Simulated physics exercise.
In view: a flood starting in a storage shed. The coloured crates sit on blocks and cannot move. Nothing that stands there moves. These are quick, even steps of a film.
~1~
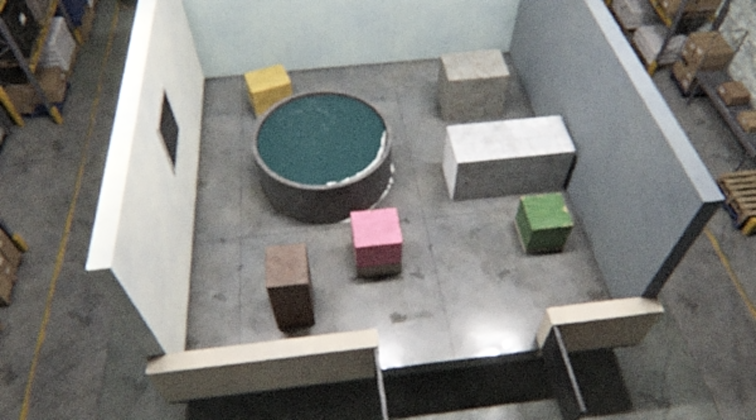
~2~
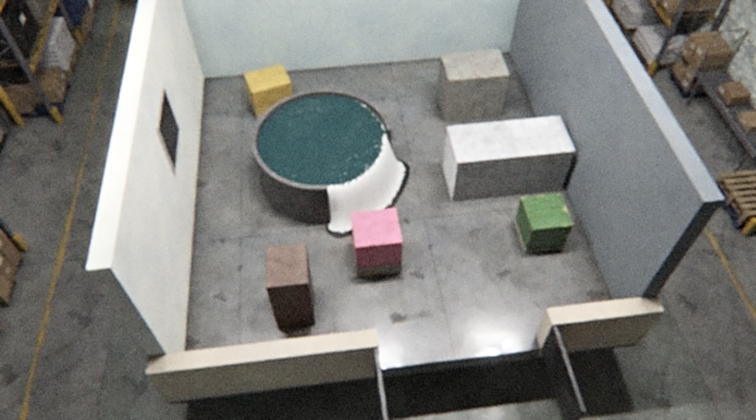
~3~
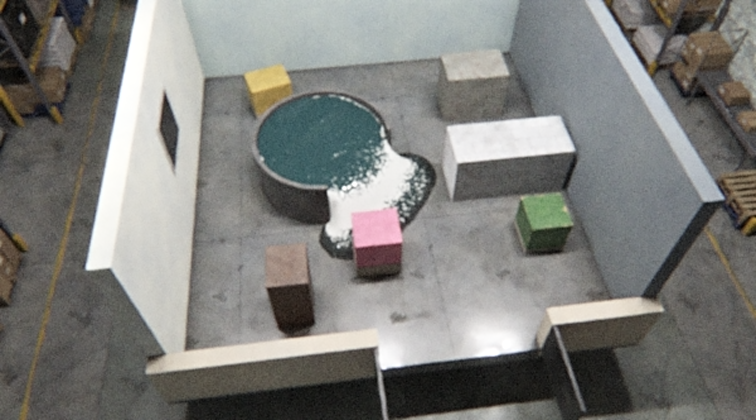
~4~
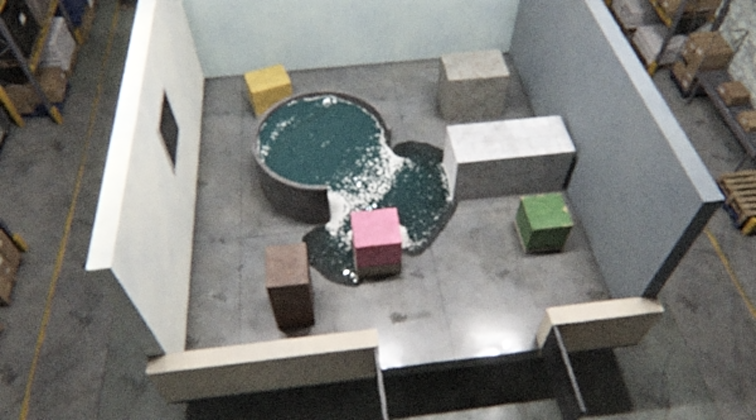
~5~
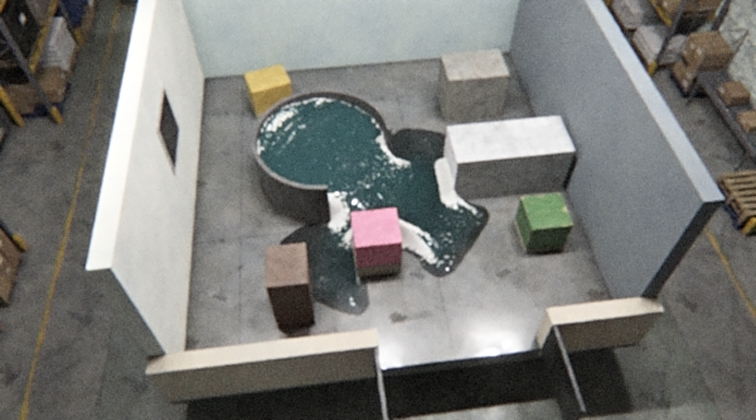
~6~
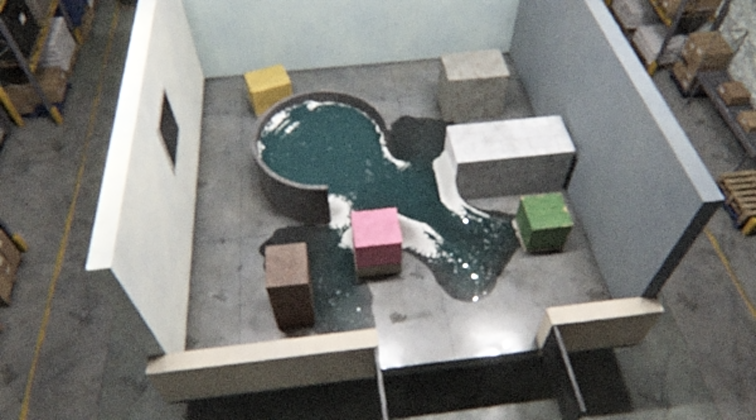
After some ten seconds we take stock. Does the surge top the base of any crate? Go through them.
In the end: The green crate gets wet; the yellow crate stays dry; the pink crate gets wet.
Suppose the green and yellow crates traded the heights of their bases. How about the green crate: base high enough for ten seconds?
Then: Green takes water.
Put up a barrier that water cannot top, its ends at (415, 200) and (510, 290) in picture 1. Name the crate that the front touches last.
The yellow one.
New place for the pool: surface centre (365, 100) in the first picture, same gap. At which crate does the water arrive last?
Last comes the one in yellow.
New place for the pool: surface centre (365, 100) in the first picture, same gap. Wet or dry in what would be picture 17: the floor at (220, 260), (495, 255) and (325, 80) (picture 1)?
One after the other: Not flooded, awash, clear.
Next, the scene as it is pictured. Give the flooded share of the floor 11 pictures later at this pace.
Some 60 per cent.
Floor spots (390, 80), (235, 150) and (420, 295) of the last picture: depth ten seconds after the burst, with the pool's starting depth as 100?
In that order: 6, 10 and 4 per cent.
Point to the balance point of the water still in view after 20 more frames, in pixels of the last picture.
Roughly at (419, 210).
A moment on, water covers 40 % of the floor; the green crate water round its plinth, the yellow crate not reached, the pink crate water round its plinth.
Next, water covers 60 % of the floor; the green crate water round its plinth, the yellow crate not reached, the pink crate water round its plinth.
Then, water covers 75 % of the floor; the green crate water round its plinth, the yellow crate not reached, the pink crate water round its plinth.
Later, water covers 95 % of the floor; the green crate water round its plinth, the yellow crate water round its plinth, the pink crate water round its plinth.
In the end, water covers 100 % of the floor; the green crate was topped, the yellow crate stayed above the water, the pink crate was topped.
